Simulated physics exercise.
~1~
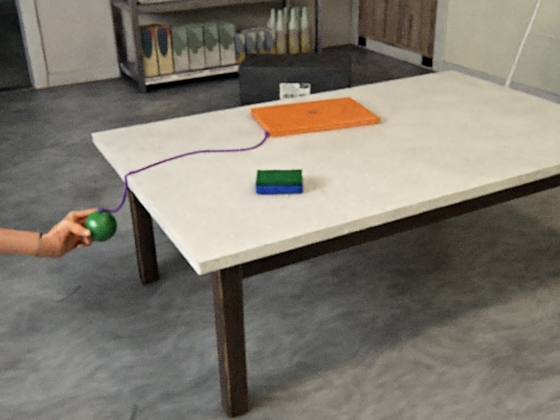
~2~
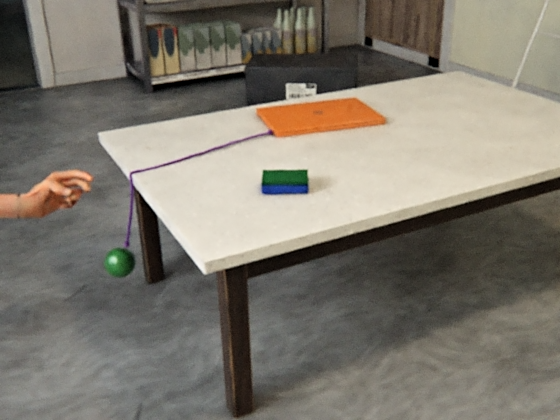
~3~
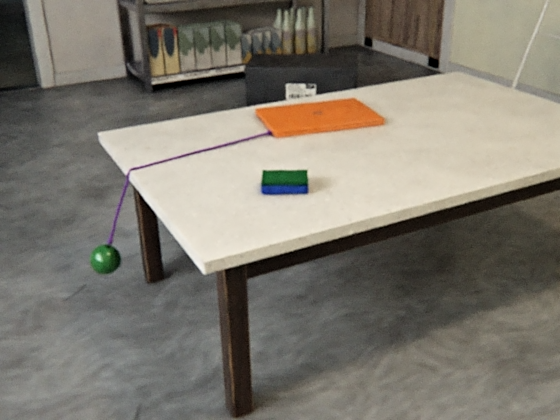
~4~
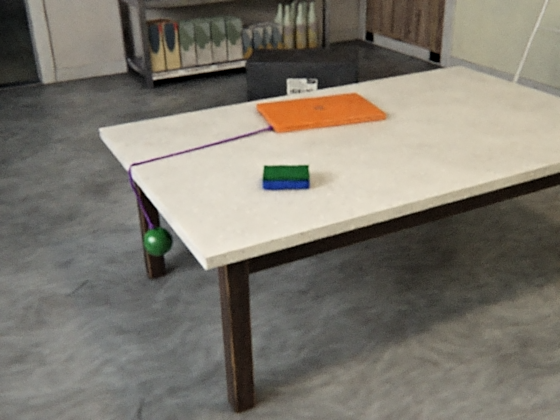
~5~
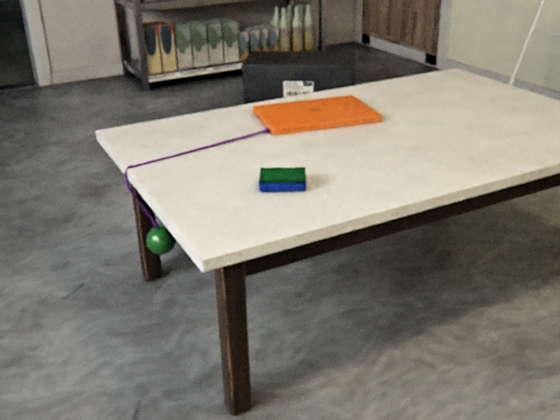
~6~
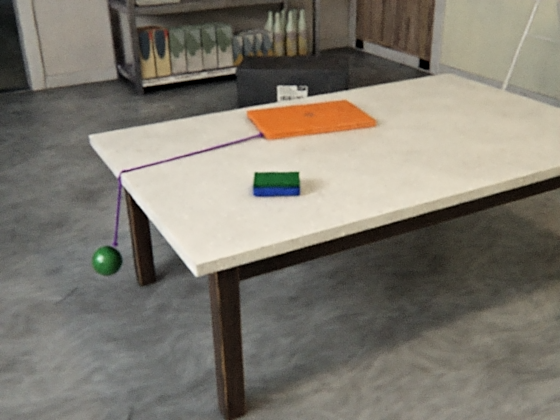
A green apple, tied by a purple string to an orange laptop on a pale table, is held just beyond the table's left end by a hand. The fingers let go and draw back, and the apple drops a short way until it hangs beside the table leg. It swings out to the left, then back to the right beneath the table's edge, and later out to the left again. The laptop and the green and blue sponge stay in place on the tabletop. At the end, the apple still dangles above the grey floor.
